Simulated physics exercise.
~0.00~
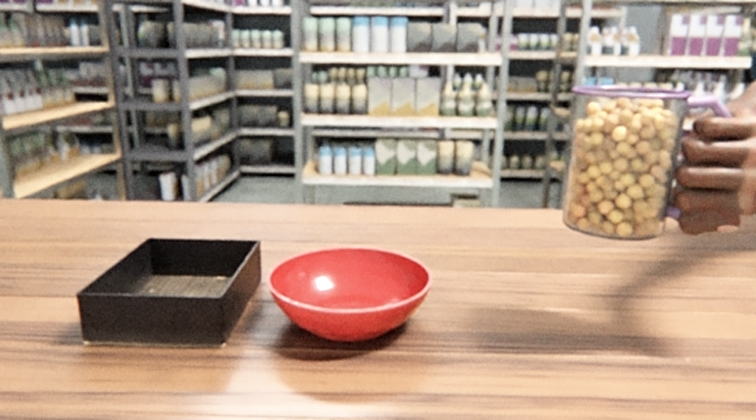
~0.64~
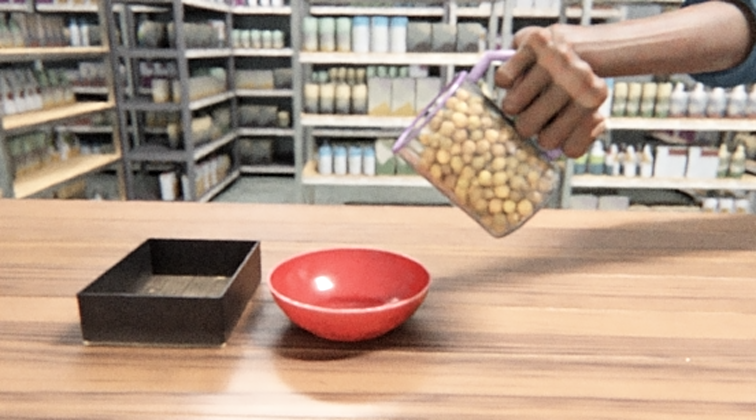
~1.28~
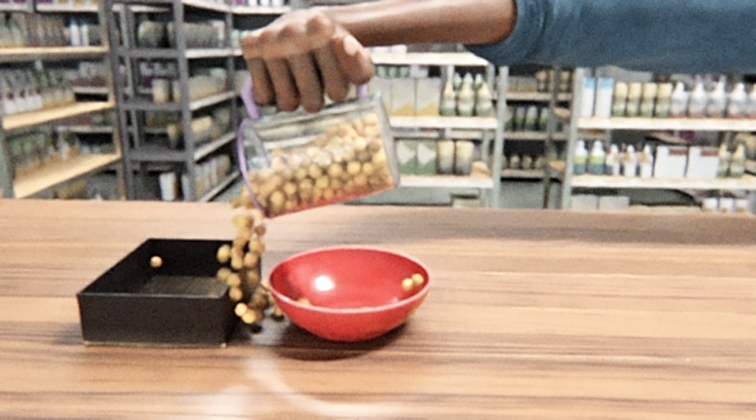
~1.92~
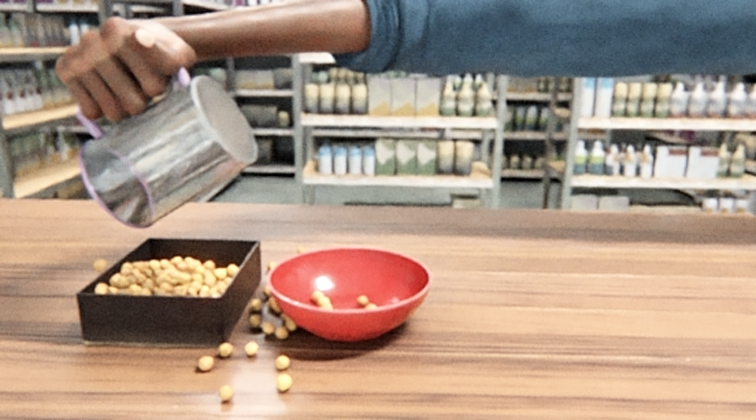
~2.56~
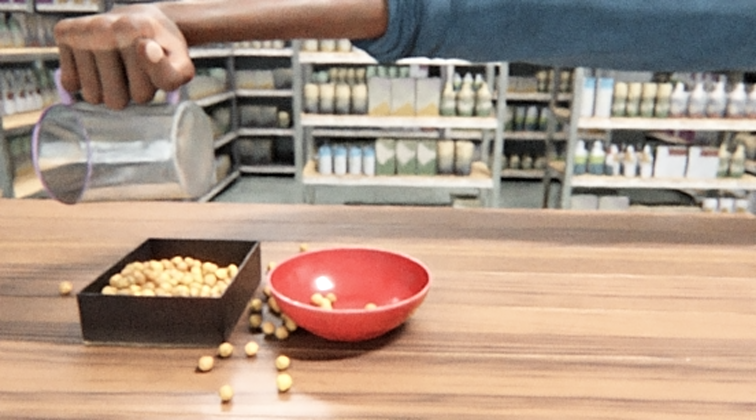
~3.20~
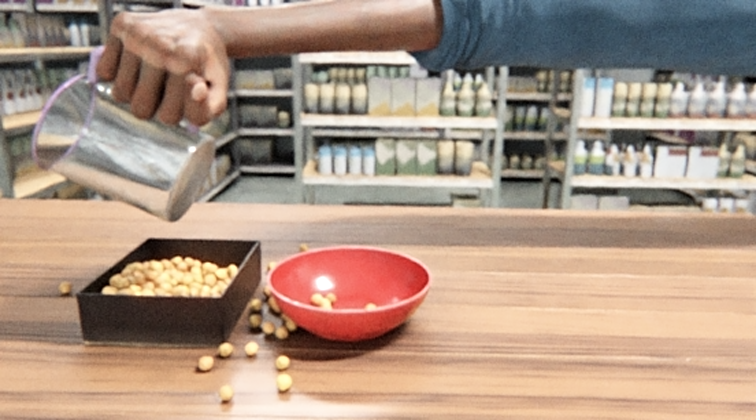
In a shop with stocked shelves, a hand carried a clear cup of wooden beads leftward over a table and tipped it, pouring most into a black tin, while some scattered on the tabletop and a few landed in the red bowl.
